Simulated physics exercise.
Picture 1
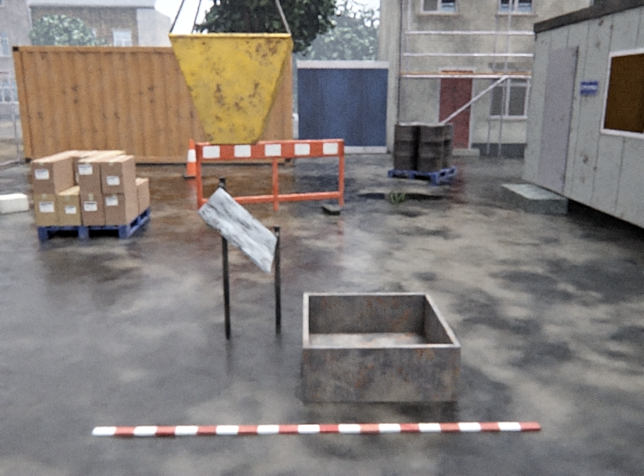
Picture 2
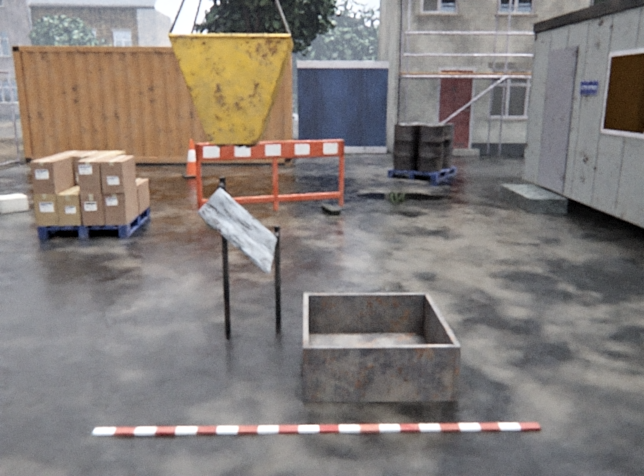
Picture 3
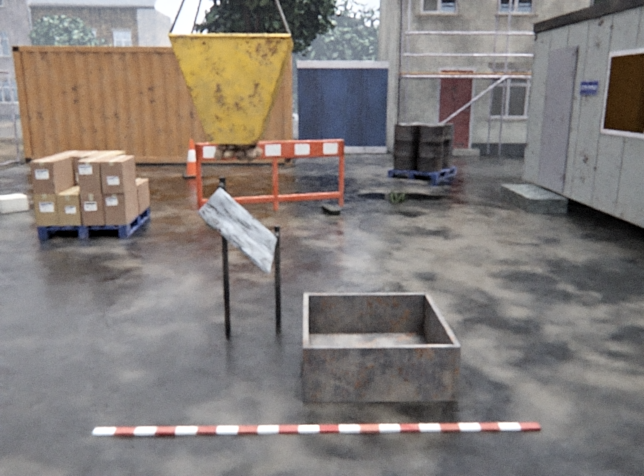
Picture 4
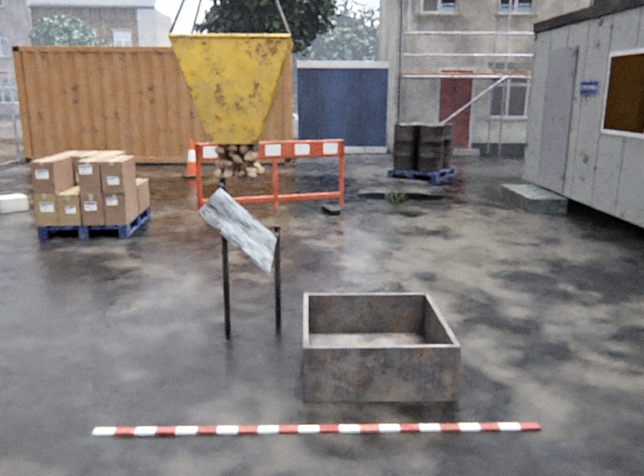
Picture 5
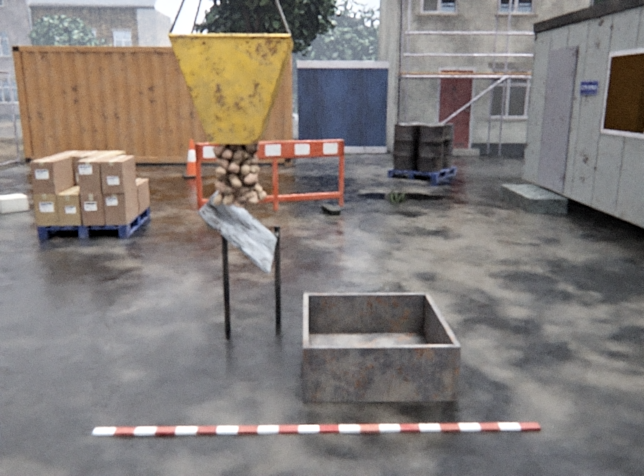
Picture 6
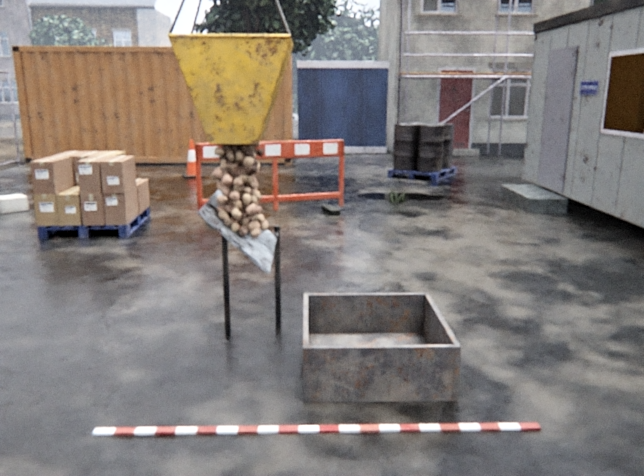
A yellow skip hangs from cables over a wet, grey yard, seen from slightly above by a still camera. Below it stand a tilted grey plate on two posts and, to the right, an open rusty box behind a red-and-white staff, with cartons at left and an orange container behind. Round tan stones emerge from the skip's bottom, drop in a thickening stream, and spread down the plate.
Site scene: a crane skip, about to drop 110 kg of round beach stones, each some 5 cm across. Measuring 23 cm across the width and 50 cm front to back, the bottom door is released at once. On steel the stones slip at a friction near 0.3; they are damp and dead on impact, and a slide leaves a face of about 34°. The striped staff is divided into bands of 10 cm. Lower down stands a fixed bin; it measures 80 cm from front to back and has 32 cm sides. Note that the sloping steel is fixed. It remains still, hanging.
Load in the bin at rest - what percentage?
Roughly 86 percent.
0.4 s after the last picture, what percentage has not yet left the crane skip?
Roughly 0 percent is held.
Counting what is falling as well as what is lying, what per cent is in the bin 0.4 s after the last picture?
Near 30 percent at that time.
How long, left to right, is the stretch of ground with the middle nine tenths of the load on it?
Width: Near 70 cm.
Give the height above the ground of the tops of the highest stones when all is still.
The topmost stones rest about 20 cm above the ground.
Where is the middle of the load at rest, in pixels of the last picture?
I'd point to close to (376, 356) in the last picture.
Then, 0.4 s after the last picture, 1 % in the crane skip, 34 % on the steel, 33 % falling or lying left of the bin, 29 % falling or lying in the bin, 4 % falling or lying beside or right of the bin; the stones farthest right are at (393, 352).
Then, 0.8 s after the last picture, 0 % in the crane skip, 1 % on the steel, 7 % falling or lying left of the bin, 80 % falling or lying in the bin, 12 % falling or lying beside or right of the bin; the stones farthest right are at (432, 354).
Then, 1.4 s after the last picture, 0 % in the crane skip, 86 % falling or lying in the bin, 13 % falling or lying beside or right of the bin; the stones farthest right are at (474, 346).
Then, 2.3 s after the last picture, 0 % in the crane skip, 86 % falling or lying in the bin, 13 % falling or lying beside or right of the bin; the stones farthest right are at (472, 325).
Then, 4.2 s after the last picture, 0 % in the crane skip, 86 % in the bin, 13 % beside or right of the bin; the stones farthest right are at (472, 325).
